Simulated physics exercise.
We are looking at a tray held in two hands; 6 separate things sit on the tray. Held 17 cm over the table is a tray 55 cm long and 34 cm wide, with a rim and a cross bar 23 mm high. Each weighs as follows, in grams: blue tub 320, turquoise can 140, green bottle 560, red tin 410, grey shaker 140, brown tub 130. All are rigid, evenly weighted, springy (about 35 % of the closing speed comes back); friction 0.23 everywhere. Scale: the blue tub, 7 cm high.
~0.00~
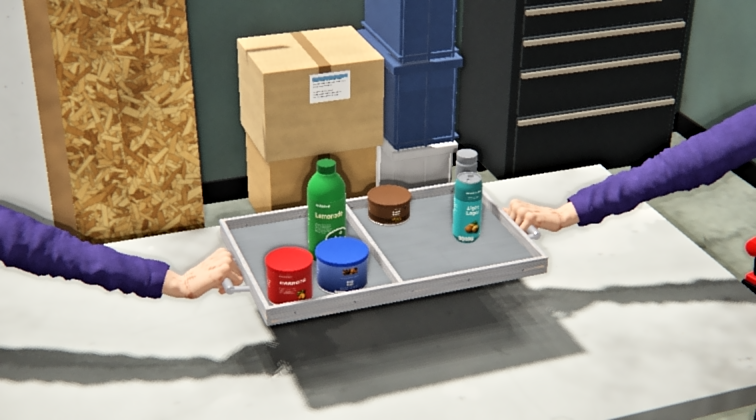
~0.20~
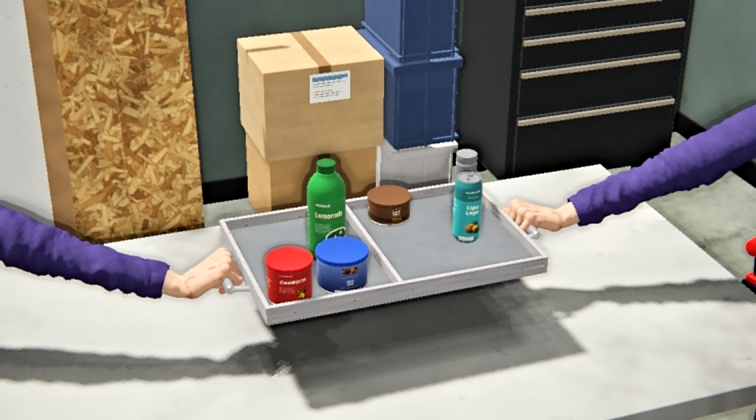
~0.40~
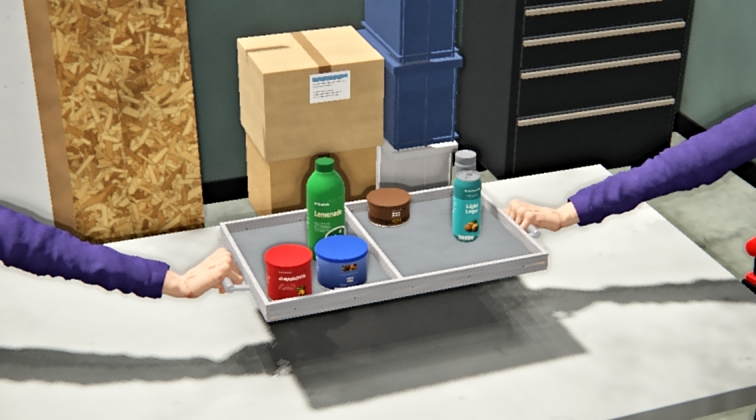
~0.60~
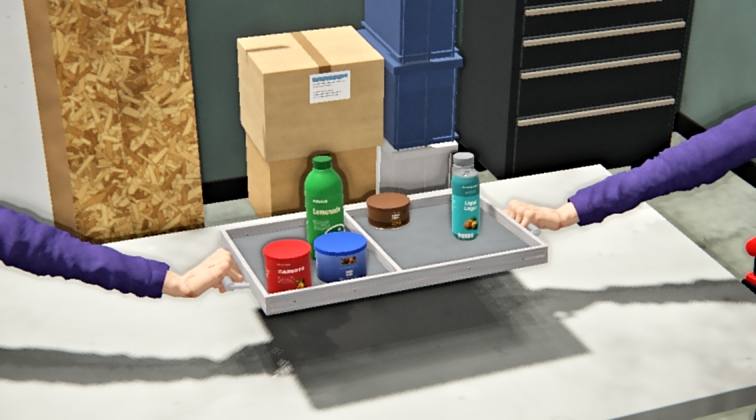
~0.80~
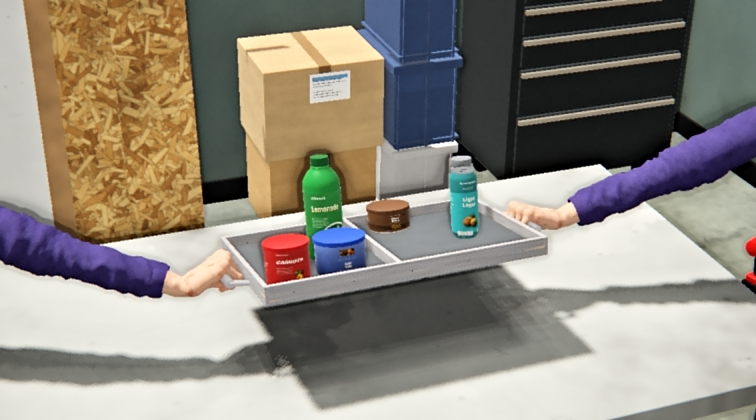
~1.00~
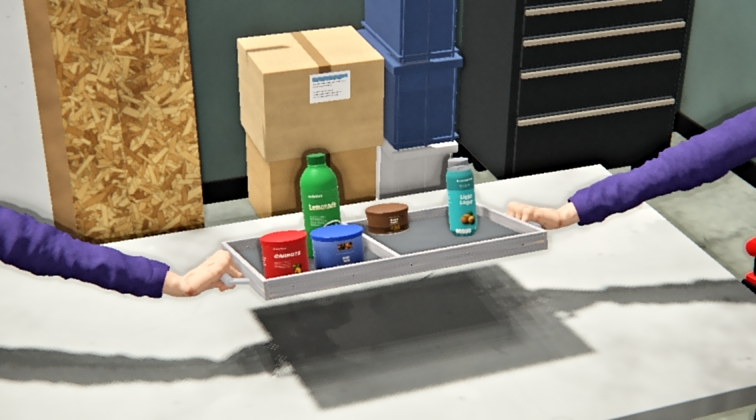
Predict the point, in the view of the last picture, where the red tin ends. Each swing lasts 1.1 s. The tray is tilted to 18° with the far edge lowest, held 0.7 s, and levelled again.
The red tin ends at roughly (255, 218).
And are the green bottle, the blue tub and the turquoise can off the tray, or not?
When everything stops, the green bottle is out of bounds, the blue tub is still in bounds, and the turquoise can is out of bounds.
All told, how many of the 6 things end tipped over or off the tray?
I count 3.
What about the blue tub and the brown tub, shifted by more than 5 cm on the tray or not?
Here the blue tub moves off, and the brown tub is left in place.
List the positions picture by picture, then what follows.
In the first frame, tray level; red tin (290, 278); blue tub (342, 266).
In the second frame, tray level; green bottle (327, 210).
In the third frame, tilt 3°, far edge down; brown tub (389, 208); blue tub (342, 264).
In the fourth frame, tilt 7°, far edge down; turquoise can (466, 205); green bottle (325, 208).
In the fifth frame, tilt 13°, far edge down; brown tub (388, 217).
In the sixth frame, tilt 17°, far edge down; red tin (285, 257); blue tub (338, 249).
Around 1.40 s, tilt 18°, far edge down; red tin shifted 12 cm near (271, 246); grey shaker tipped 29° against what carries it; green bottle shifted 12 cm.
Around 1.80 s, tilt 18°, far edge down; turquoise can, green bottle and grey shaker now off the tray; red tin shifted 24 cm near (255, 234); blue tub shifted 16 cm.
Around 2.40 s, tilt 11°, far edge down; red tin shifted 24 cm near (255, 227); blue tub shifted 22 cm.
Finally (3.5 s), off the tray, turquoise can, green bottle and grey shaker; not toppled but over 5 cm from the start, blue tub and red tin; brown tub still in place (within 5 cm). Final places as that camera would see them, red tin near (255, 218).
